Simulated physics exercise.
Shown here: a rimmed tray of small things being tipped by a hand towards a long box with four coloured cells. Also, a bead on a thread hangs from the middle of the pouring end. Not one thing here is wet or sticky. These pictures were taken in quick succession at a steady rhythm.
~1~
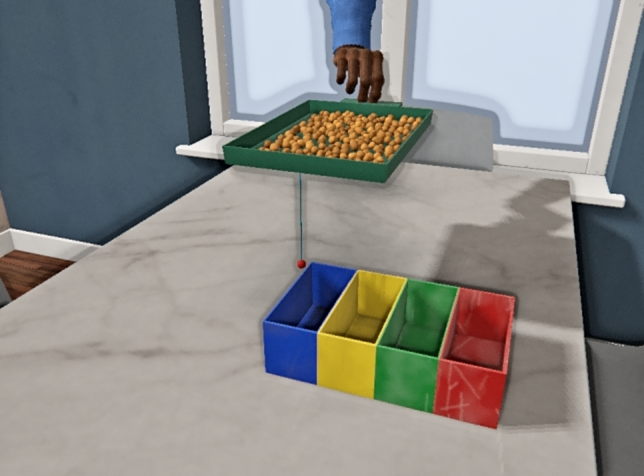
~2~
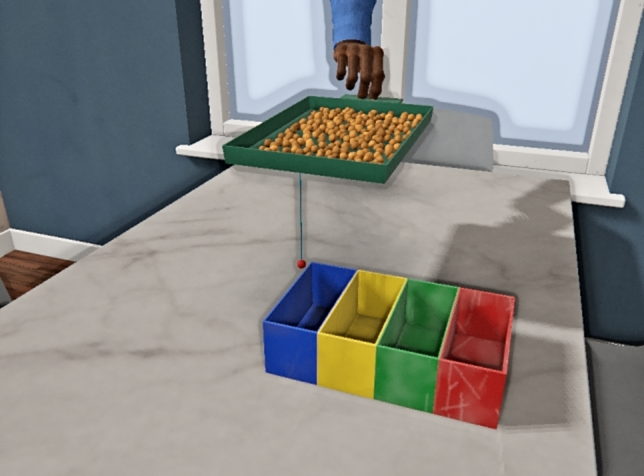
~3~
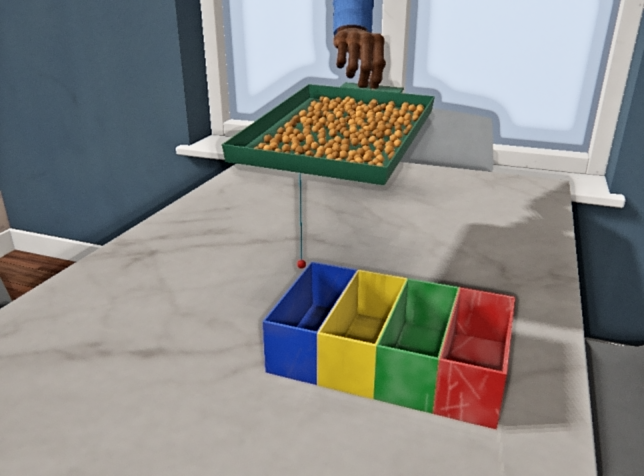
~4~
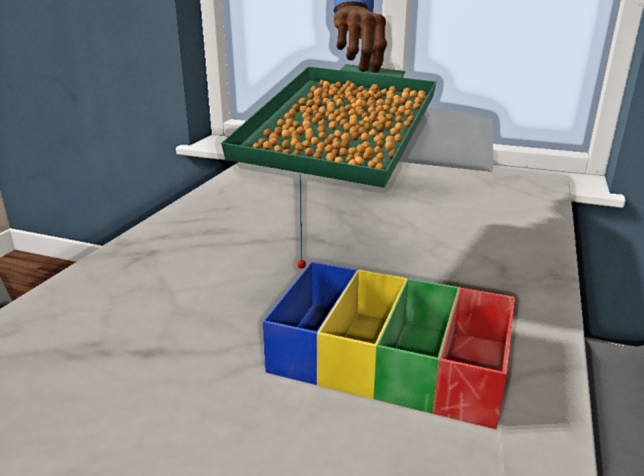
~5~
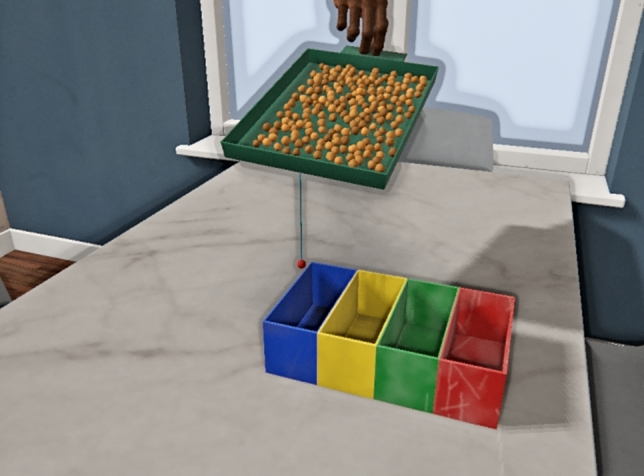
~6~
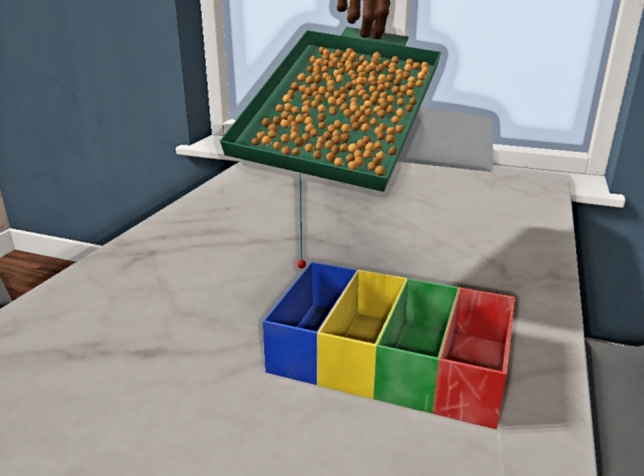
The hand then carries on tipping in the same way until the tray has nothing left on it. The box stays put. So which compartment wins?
The yellow one wins.
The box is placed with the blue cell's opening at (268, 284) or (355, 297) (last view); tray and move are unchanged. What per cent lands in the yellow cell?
First placement: 30 per cent; second placement: 10 per cent.
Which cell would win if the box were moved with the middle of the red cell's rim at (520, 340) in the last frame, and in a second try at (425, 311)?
The blue cell, and then the green cell.
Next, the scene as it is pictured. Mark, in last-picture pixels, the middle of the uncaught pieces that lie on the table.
Their middle ends up at roughly (233, 393).
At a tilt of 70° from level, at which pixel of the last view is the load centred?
Roughly (345, 144).
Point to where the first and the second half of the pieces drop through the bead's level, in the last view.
Earlier portion about (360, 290); later portion about (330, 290).
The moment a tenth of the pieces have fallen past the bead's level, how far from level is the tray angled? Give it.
Near 80 degrees.
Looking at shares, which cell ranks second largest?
The blue one.
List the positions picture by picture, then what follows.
Corners of the pouring end (225, 146) and (385, 163), level; middle of the load (353, 136), roasted chickpeas; bead on its thread (302, 264); blue cell (291, 348); yellow cell (346, 361); green cell (405, 374); red cell (469, 389), in the first frame.
Corners of the pouring end (225, 145) and (385, 164), level; middle of the load (353, 134), in the second frame.
Corners of the pouring end (224, 144) and (385, 166), tipped barely, lowest at the right corner; middle of the load (353, 128), in the third frame.
Corners of the pouring end (224, 142) and (385, 170), tipped a little, lowest at the right corner; middle of the load (354, 118), in the fourth frame.
Corners of the pouring end (223, 141) and (385, 173), tipped clearly, lowest at the right corner; middle of the load (354, 109), in the fifth frame.
Corners of the pouring end (222, 140) and (385, 176), tipped clearly, lowest at the right corner; middle of the load (354, 101); blue cell (291, 348); yellow cell (346, 361); green cell (405, 374); red cell (469, 389), in the sixth frame.
Just after the last frame, tray tipped steeply; almost all on the tray; just a few in the blue cell; about a tenth falling or outside the box.
A moment on, tray tipped past a quarter turn; roughly two thirds on the tray; about a tenth in the yellow cell; about a tenth in the blue cell; just a few in the green cell; about a tenth falling or outside the box.
Further on, tray tipped past a quarter turn; roughly half in the yellow cell; roughly a quarter in the blue cell; just a few in the green cell; just a few in the red cell; about a tenth falling or outside the box.
When it is over, tray tipped past a quarter turn; roughly half in the yellow cell; roughly a quarter in the blue cell; just a few in the green cell; just a few in the red cell; about a tenth outside the box.
